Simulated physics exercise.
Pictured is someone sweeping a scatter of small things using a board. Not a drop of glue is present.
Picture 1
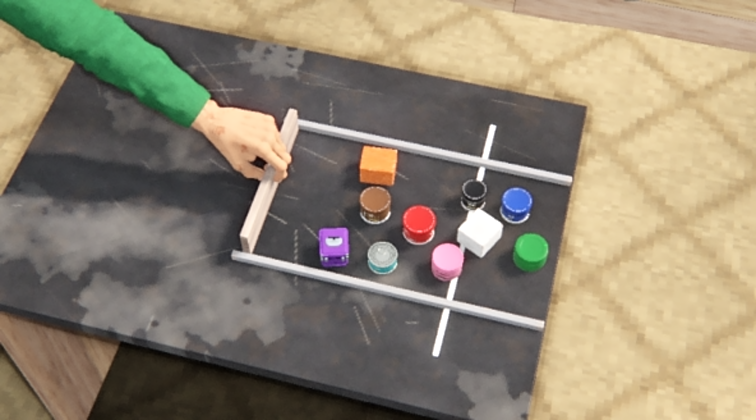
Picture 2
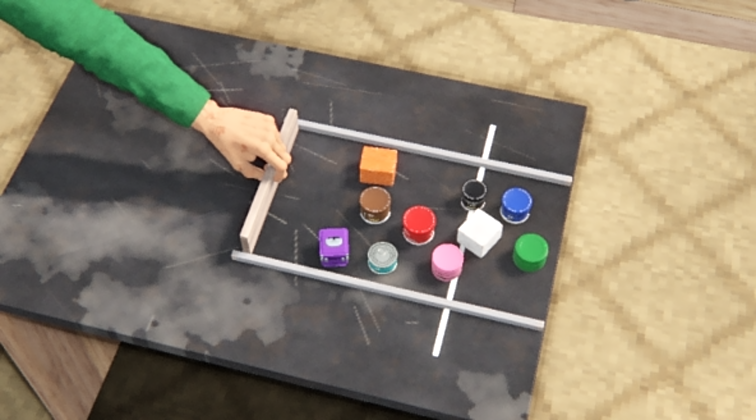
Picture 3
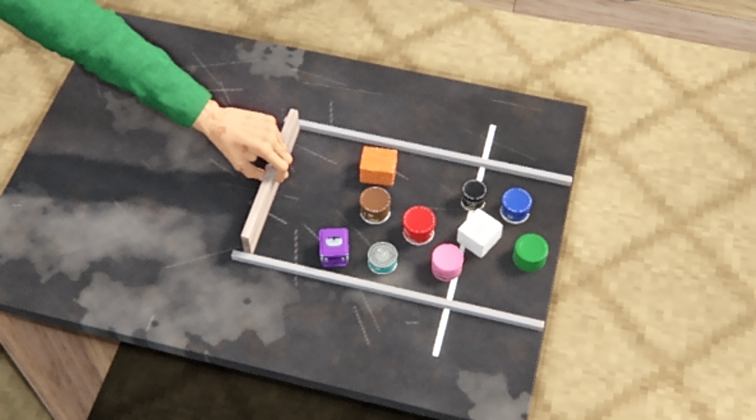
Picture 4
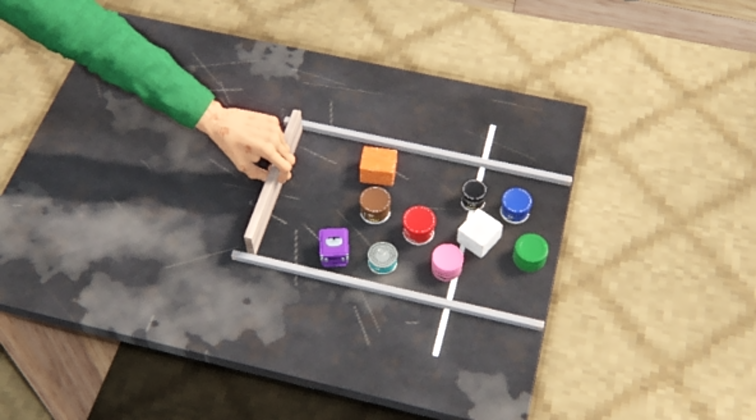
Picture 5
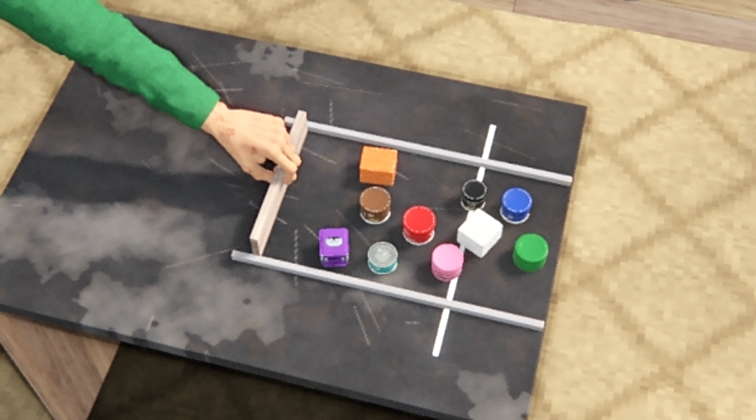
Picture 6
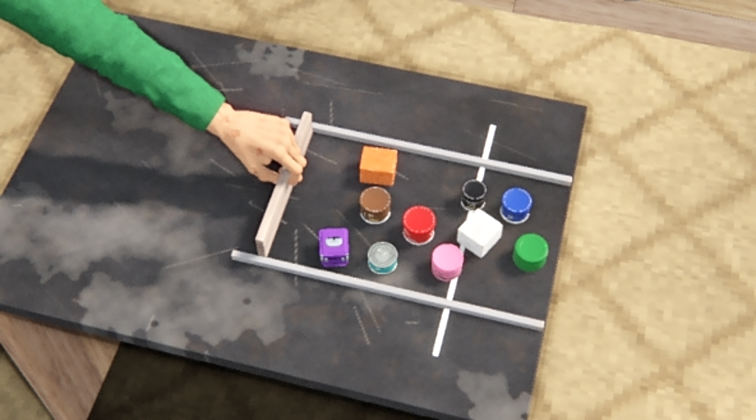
At first, a hand in a green sleeve holds a board upright at the left end of two rails on a dark table, with small colourful blocks and pots scattered to its right. The hand then slides the board slightly rightward between the rails, while the scattered items stay still.
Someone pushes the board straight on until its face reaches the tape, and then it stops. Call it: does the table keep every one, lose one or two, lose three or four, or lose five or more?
It keeps every one.
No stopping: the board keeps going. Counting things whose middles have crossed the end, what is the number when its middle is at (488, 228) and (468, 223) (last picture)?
2 and 0.
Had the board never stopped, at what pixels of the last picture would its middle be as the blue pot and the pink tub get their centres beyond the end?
I reckon its middle sits around (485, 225) and then around (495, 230).
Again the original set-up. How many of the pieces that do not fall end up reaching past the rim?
The figure is 0.
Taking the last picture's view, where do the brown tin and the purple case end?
The brown tin finishes at (482, 227); the purple case finishes at (467, 282).
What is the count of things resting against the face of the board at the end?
The figure is 4.
Soon after, none off yet; green lid at rest near (530, 253); blue pot at rest near (516, 206); white block at rest near (480, 233).
In the end, the number that fall off is zero.
